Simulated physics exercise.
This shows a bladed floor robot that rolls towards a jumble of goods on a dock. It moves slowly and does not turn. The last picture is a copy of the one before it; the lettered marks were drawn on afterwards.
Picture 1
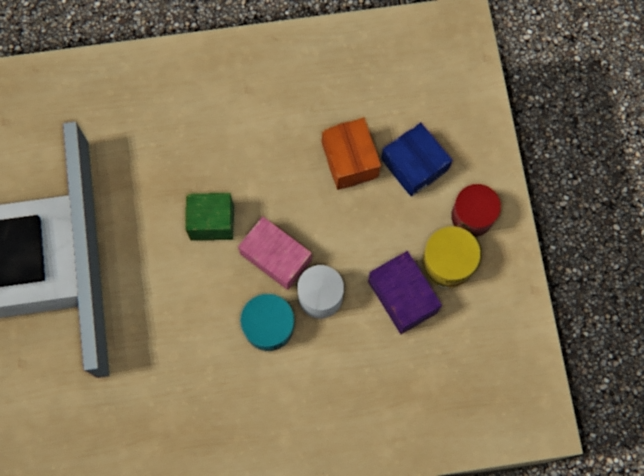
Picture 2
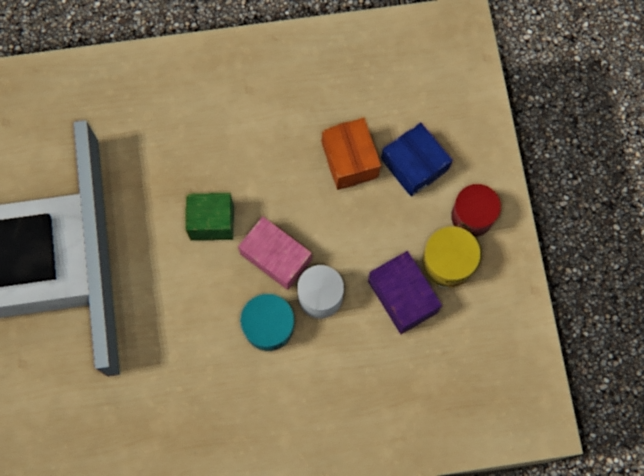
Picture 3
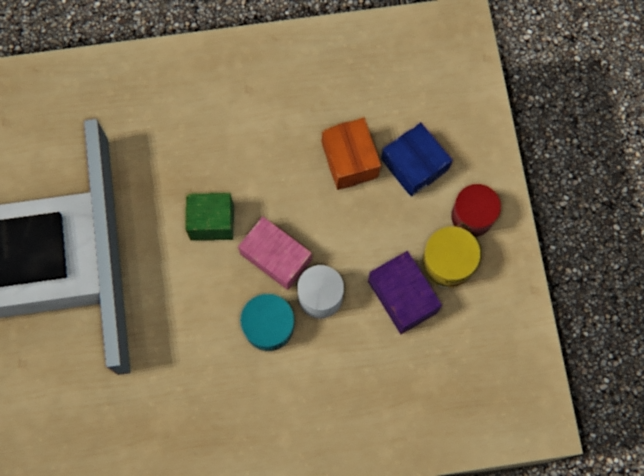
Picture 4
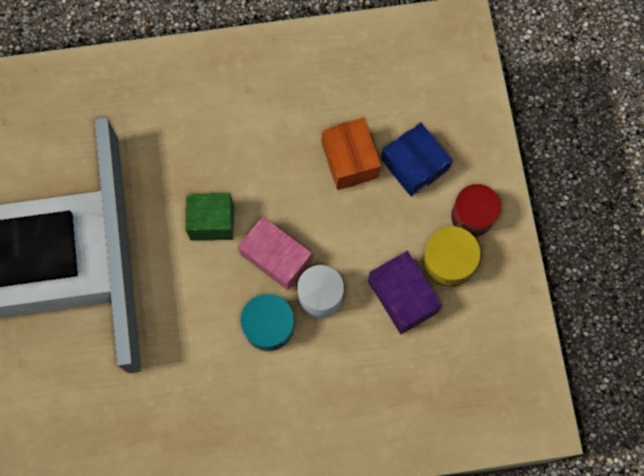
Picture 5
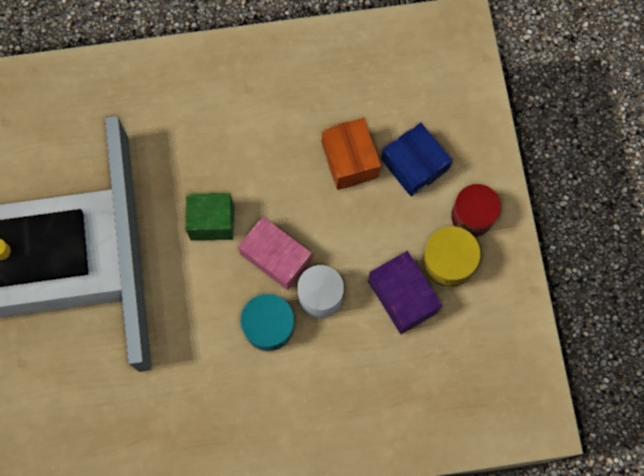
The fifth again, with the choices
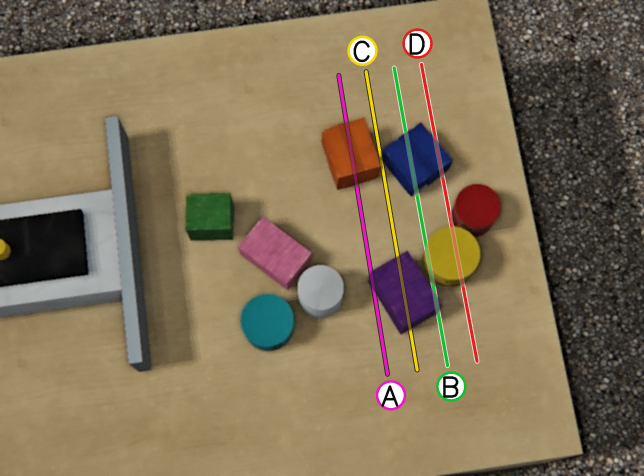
A bladed floor robot rolling slowly rightward towards a scatter of colourful boxes and round containers, which all stay still.
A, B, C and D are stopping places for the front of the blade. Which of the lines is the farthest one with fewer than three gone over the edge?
No farther than D.
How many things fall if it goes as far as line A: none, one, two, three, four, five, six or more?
By then, none.
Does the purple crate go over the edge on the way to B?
No.
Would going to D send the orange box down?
No.
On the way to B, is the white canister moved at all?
Yes.
On the marked copy, A at (362, 219); B at (420, 211); C at (391, 215); D at (448, 207).
Following D. Soon after the start, robot (162, 230); turquoise pail (288, 321); white canister (326, 290).
Later, robot (281, 214); yellow pail (499, 256); purple crate (467, 303).
In the end, robot (372, 201); yellow pail over the edge; blue box (516, 130); one fallen.
As for the rest, A is within the limit but short; B is within the limit but short; C is within the limit but short.
